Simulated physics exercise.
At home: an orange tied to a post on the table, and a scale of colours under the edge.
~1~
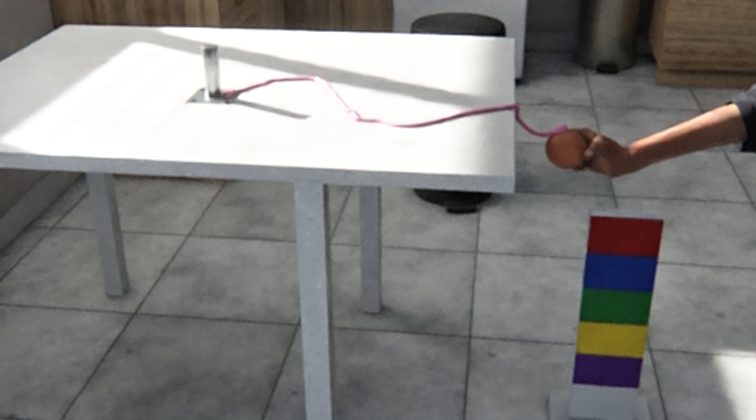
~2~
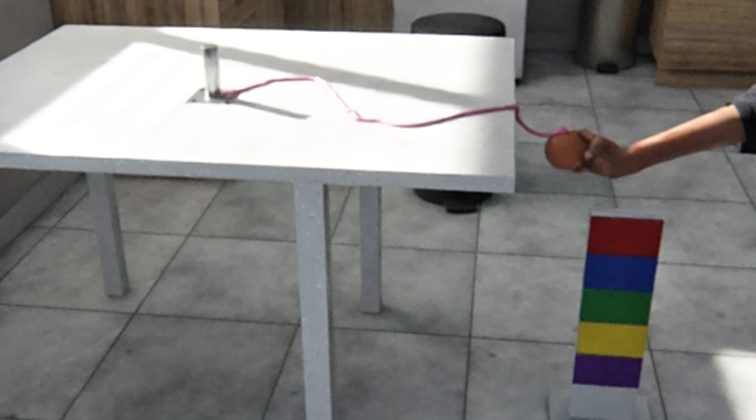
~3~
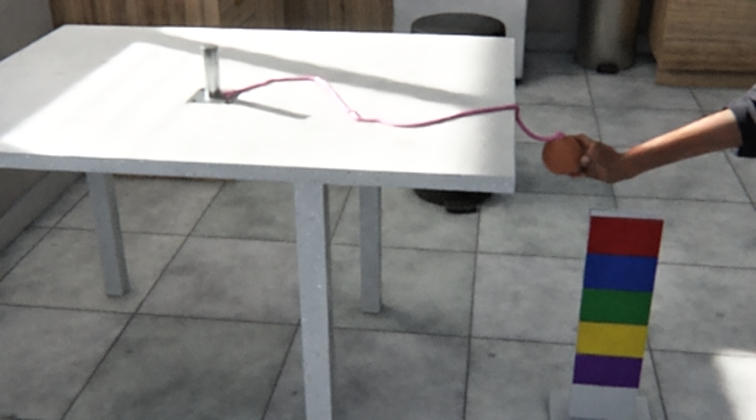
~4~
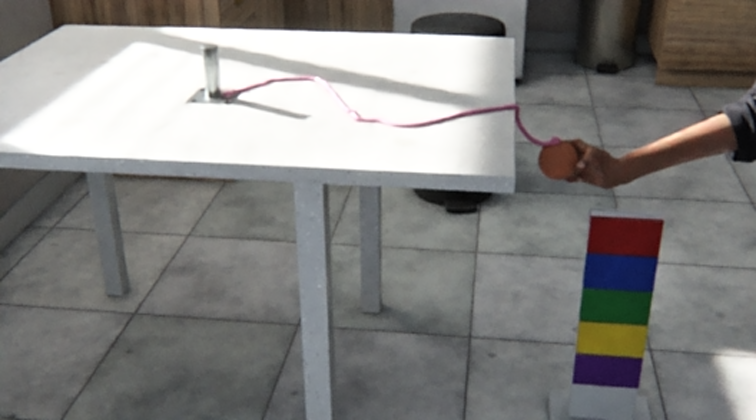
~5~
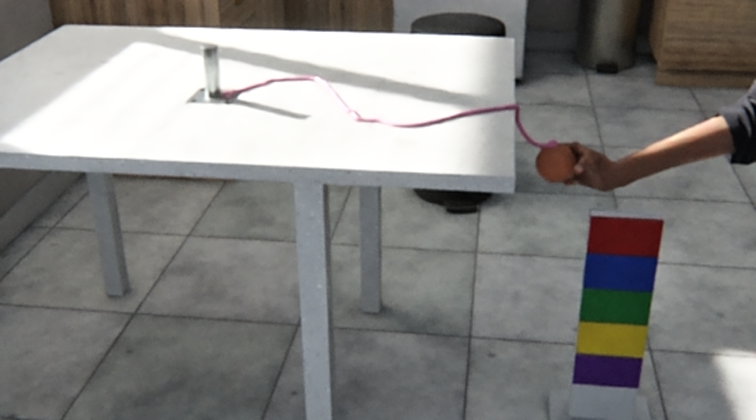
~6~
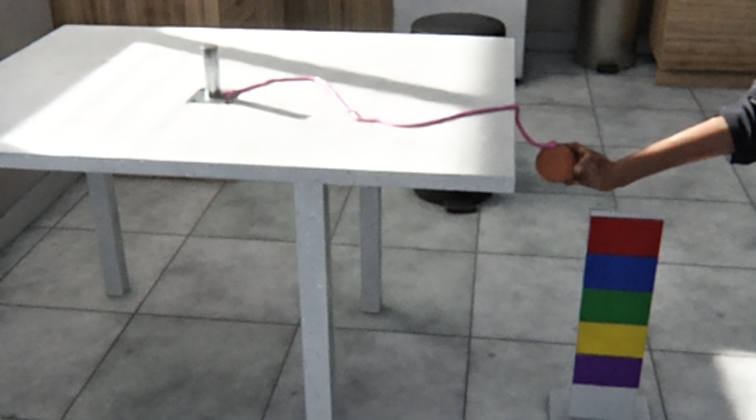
The footage shows a hand holding an orange by the edge of a white table, tied by a slack pink cord to a post, above a multicoloured scale; the hand moves the orange slightly down and left.
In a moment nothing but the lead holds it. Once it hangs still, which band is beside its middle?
The lead holds its middle at green.
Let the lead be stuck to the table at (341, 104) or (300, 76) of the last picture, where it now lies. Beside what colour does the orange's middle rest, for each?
Taking them in turn: Red; blue.
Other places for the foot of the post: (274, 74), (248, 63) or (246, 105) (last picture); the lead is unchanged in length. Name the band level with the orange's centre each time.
Taking them in turn: Yellow; green; yellow.
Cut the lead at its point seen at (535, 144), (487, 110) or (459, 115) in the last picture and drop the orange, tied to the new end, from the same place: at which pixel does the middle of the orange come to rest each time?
Near (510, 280), (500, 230) and (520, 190).
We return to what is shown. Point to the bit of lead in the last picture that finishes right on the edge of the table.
The one at (393, 125).
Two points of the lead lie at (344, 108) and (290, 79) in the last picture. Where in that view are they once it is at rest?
At (437, 102), then (314, 98).
Soon after, orange near (503, 276); level with blue.
Then, orange near (523, 297); level with green.
At rest, orange near (509, 297); level with green. At green.
